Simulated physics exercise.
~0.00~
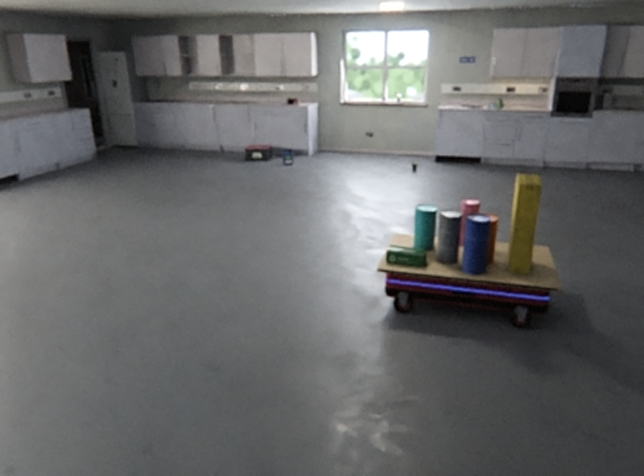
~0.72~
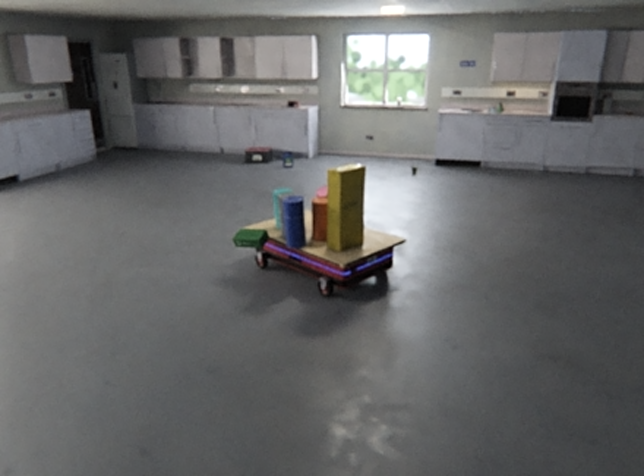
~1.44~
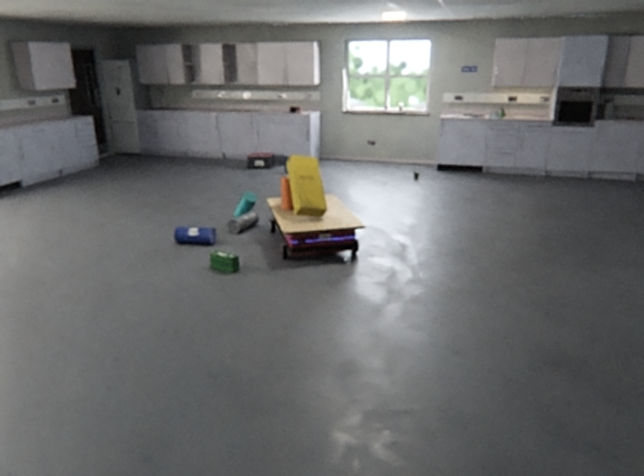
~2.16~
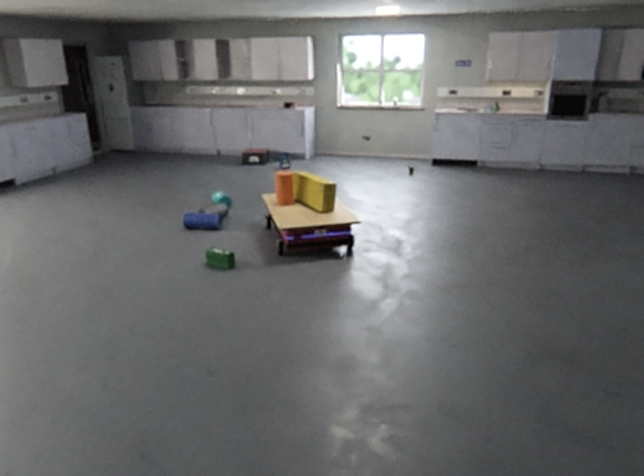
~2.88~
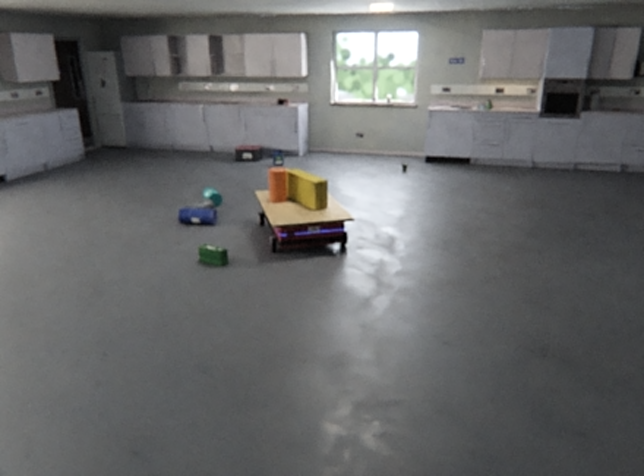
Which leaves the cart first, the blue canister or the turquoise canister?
The blue canister leaves first. It is already lying on the floor well away from the cart while the turquoise one is still tumbling closer to it.
